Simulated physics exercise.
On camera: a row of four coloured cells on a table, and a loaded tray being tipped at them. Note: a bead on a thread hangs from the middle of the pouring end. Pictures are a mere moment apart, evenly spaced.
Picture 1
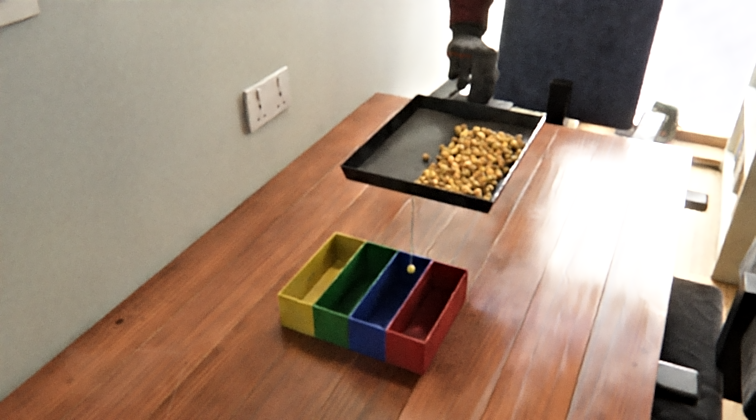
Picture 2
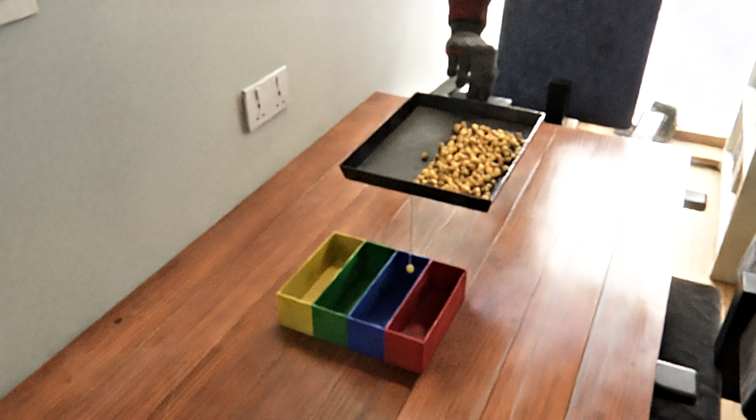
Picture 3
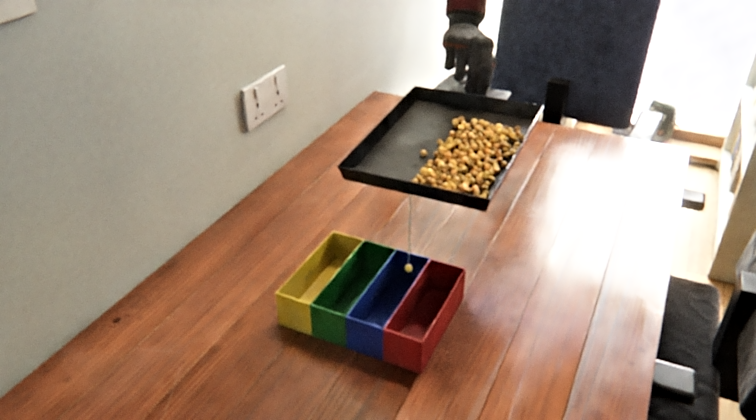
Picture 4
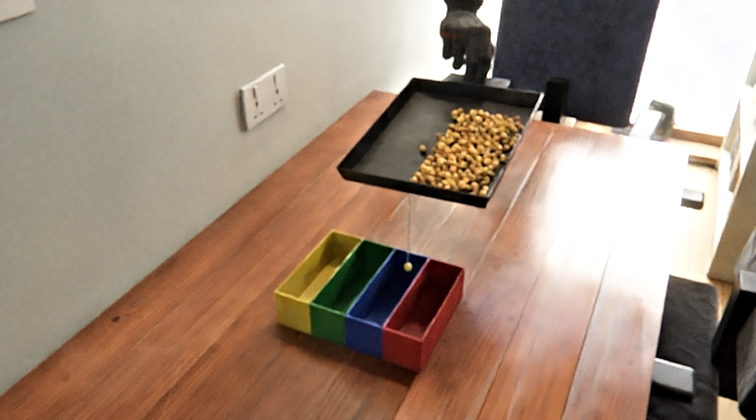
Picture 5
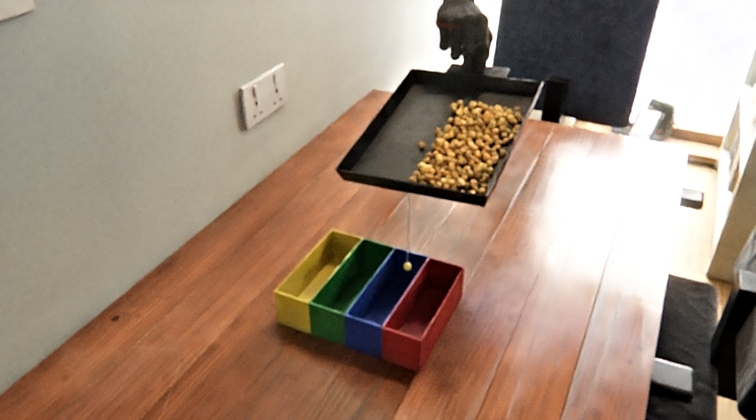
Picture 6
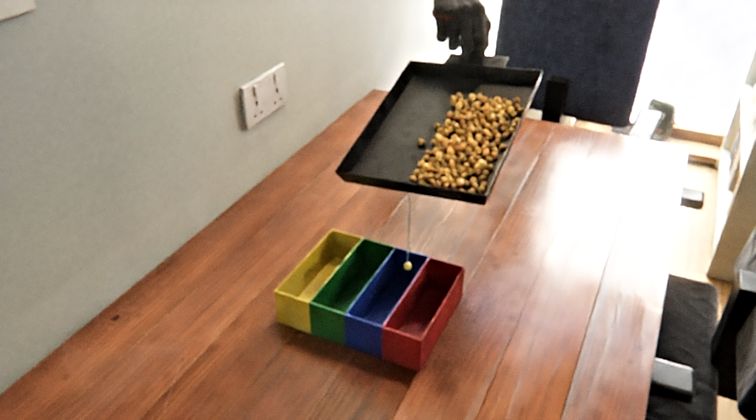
A black tray of dried chickpeas was steadily tilted as a dark-gloved hand raised its far end, its near edge staying above the yellow, green, blue and red cells while a bead hung almost still.
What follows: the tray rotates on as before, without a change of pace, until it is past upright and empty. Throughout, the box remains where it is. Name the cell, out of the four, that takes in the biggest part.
Green.
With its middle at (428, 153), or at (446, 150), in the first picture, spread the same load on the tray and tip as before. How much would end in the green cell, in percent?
The first start yields 40 per cent, the second 50 per cent.
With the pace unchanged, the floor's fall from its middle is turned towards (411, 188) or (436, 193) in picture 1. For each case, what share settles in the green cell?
First heading 20 %, second heading 0 %.
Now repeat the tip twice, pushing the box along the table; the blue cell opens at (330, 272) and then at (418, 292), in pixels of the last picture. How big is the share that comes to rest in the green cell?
That makes 0 per cent, followed by 20 per cent.
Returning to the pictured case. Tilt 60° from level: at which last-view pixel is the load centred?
Look close to (409, 160) in the last picture.
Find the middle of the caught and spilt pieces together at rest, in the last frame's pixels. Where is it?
Near pixel (346, 310).
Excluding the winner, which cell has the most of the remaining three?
Second place: The yellow one.
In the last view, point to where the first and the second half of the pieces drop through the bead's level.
Early-half point (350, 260); late-half point (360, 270).
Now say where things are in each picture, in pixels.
In the first picture, corners of the pouring end (346, 164) and (490, 198), level; middle of the load (475, 162), dried chickpeas; bead on its thread (411, 270); yellow cell (296, 312); green cell (331, 324); blue cell (367, 336); red cell (405, 349).
In the second picture, corners of the pouring end (345, 164) and (488, 197), level; middle of the load (474, 160).
In the third picture, corners of the pouring end (343, 165) and (487, 196), tipped barely, lowest at the left corner; middle of the load (472, 156).
In the fourth picture, corners of the pouring end (342, 166) and (485, 194), tipped a little, lowest at the left corner; middle of the load (471, 151).
In the fifth picture, corners of the pouring end (341, 167) and (484, 193), tipped a little, lowest at the left corner; middle of the load (471, 145).
In the sixth picture, corners of the pouring end (340, 169) and (483, 192), tipped clearly, lowest at the left corner; middle of the load (470, 141); yellow cell (293, 309); green cell (328, 321); blue cell (364, 333); red cell (402, 346).
Just after the last frame, tray tipped steeply; every one on the tray.
A moment on, tray tipped right over; the larger part on the tray; just a few in the green cell; just a few in the yellow cell; about a tenth falling or outside the box.
Further on, tray tipped past a quarter turn; roughly half in the green cell; roughly a quarter in the yellow cell; roughly a quarter in the blue cell; about a tenth in the red cell; just a few falling or outside the box.
When it is over, tray tipped past a quarter turn; roughly half in the green cell; roughly a quarter in the yellow cell; roughly a quarter in the blue cell; about a tenth in the red cell; just a few outside the box.
